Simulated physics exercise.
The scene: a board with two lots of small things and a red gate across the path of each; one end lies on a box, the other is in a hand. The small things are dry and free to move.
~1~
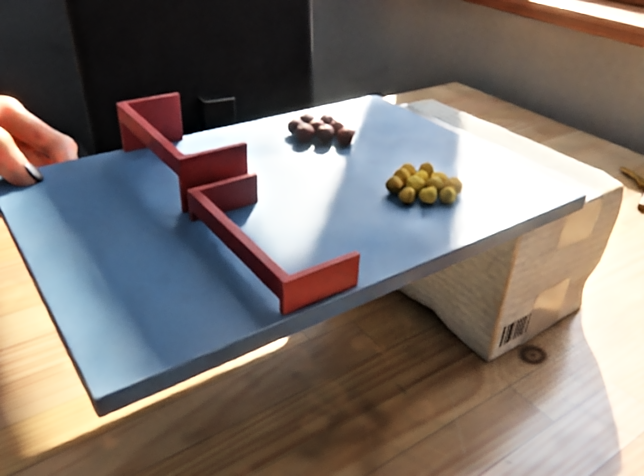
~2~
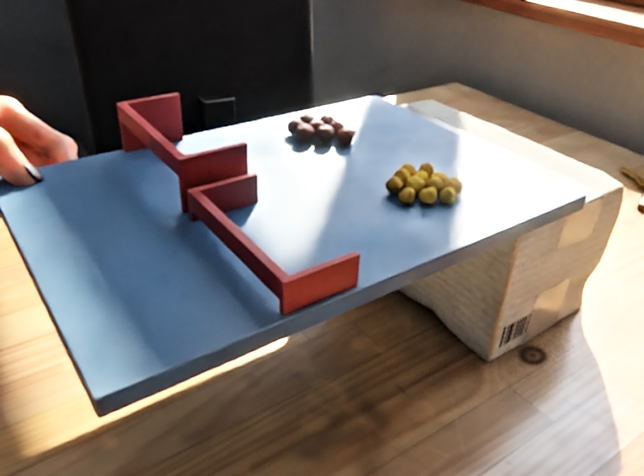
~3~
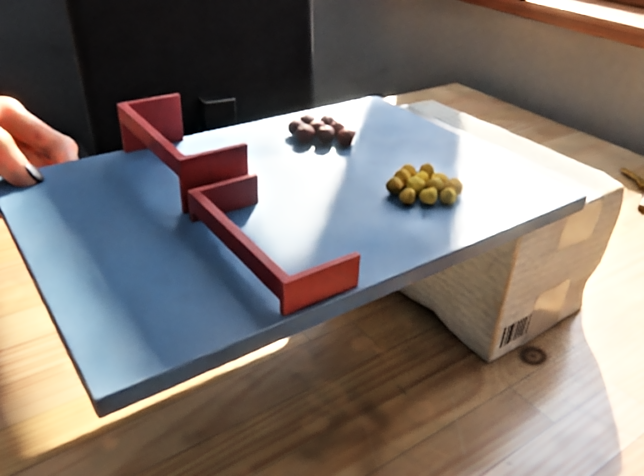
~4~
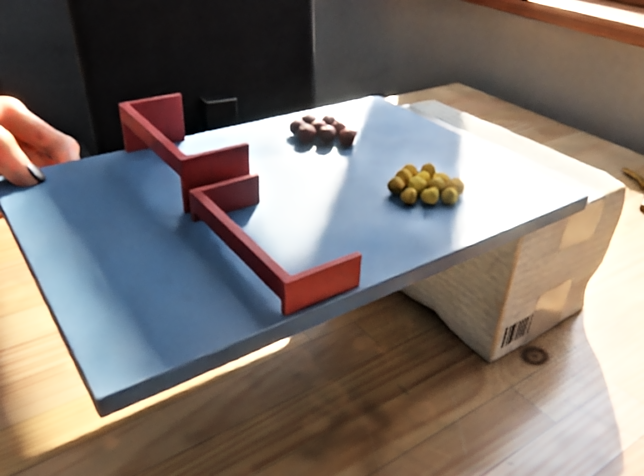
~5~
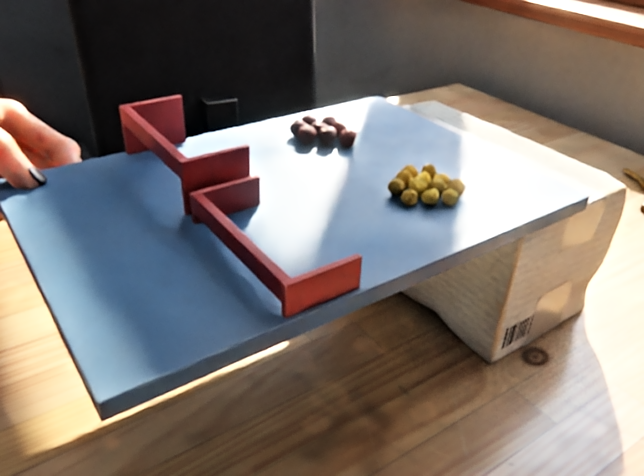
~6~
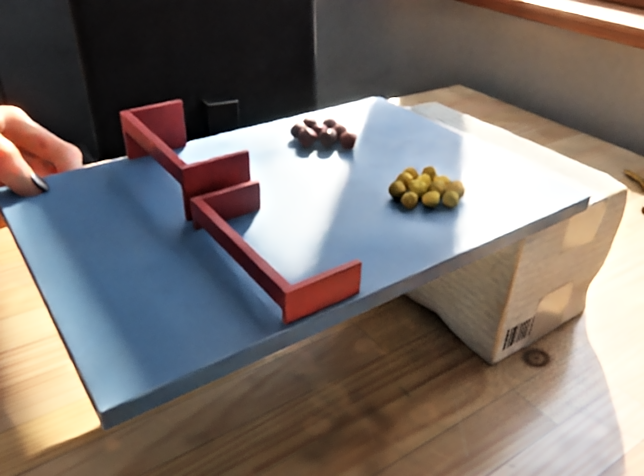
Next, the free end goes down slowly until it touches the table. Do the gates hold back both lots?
The nearer handful ends behind the gate; the farther handful rolls on past the gate.
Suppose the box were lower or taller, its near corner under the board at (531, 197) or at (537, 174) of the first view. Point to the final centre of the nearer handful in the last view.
First near (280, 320), then near (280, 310).
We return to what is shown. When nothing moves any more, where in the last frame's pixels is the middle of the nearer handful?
At about (268, 337).
Then, 0.59 s after the last picture, board sloping at 11°; nearer handful where it was; farther handful where it was.
Then, 1.22 s after the last picture, board sloping at 22°; nearer handful on its way down; farther handful all past its gate.
Then, 1.96 s after the last picture, board resting at 26°; nearer handful has reached its gate; farther handful all past its gate.
At rest, board resting at 26°; nearer handful gathered behind its gate; farther handful all past its gate.
